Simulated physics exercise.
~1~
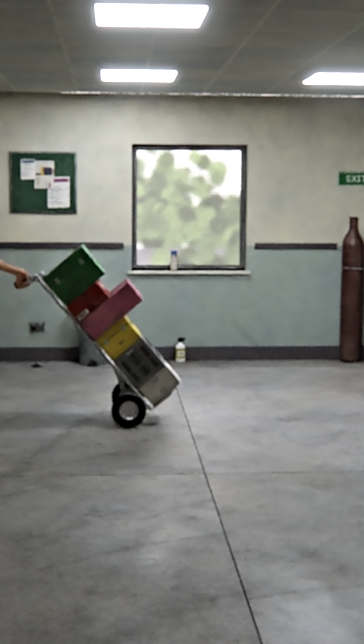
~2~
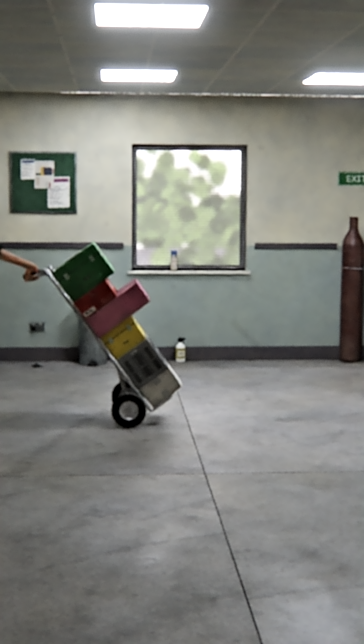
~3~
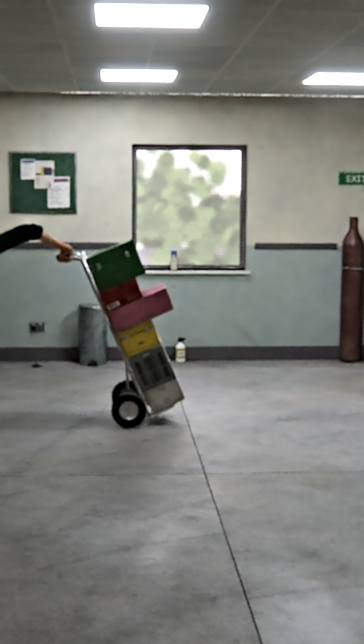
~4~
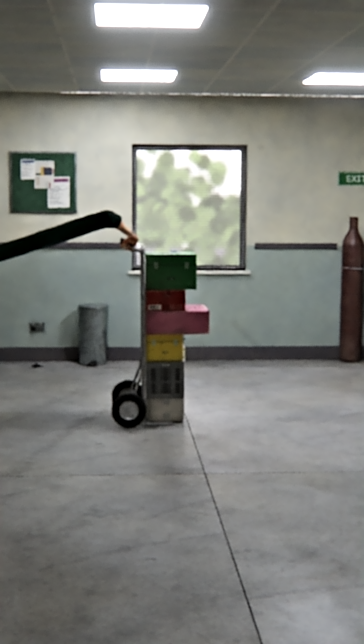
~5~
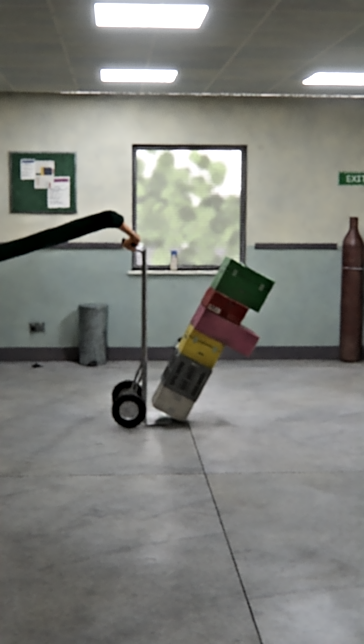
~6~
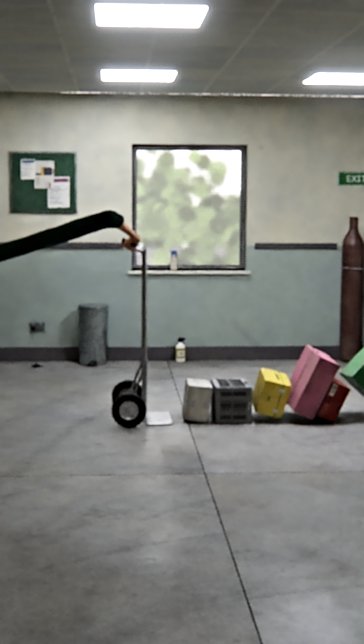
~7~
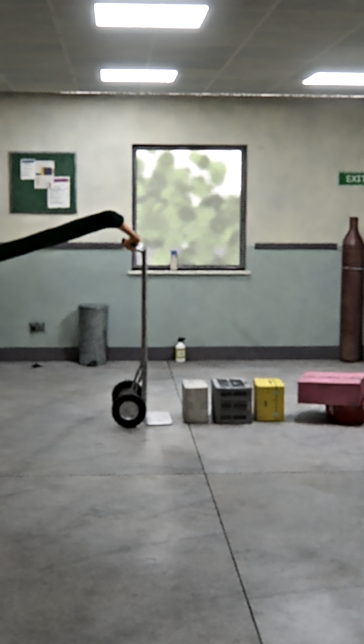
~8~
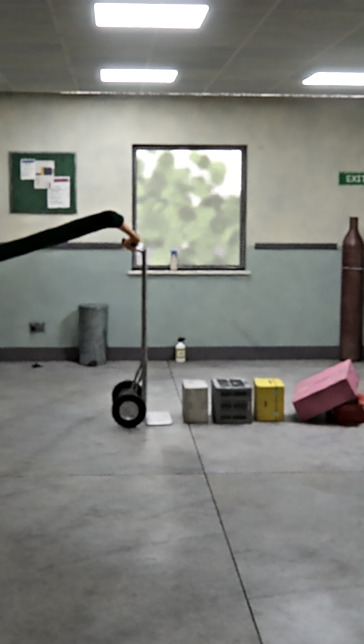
A grey-floored utility room with a frosted window, a green noticeboard at left and a tall dark red cylinder at right is seen side-on from a still viewpoint. At left, a hand holds a two-wheeled hand truck tilted back, stacked with white, grey, yellow, red, pink and green boxes. The dark-sleeved arm swings the truck upright, and the whole stack tips forward off it to the right. The boxes spill along the floor, the green one leaving view. The pink box settles level, then tilts against the red one, while the others lie in a row beside the upright, empty truck.
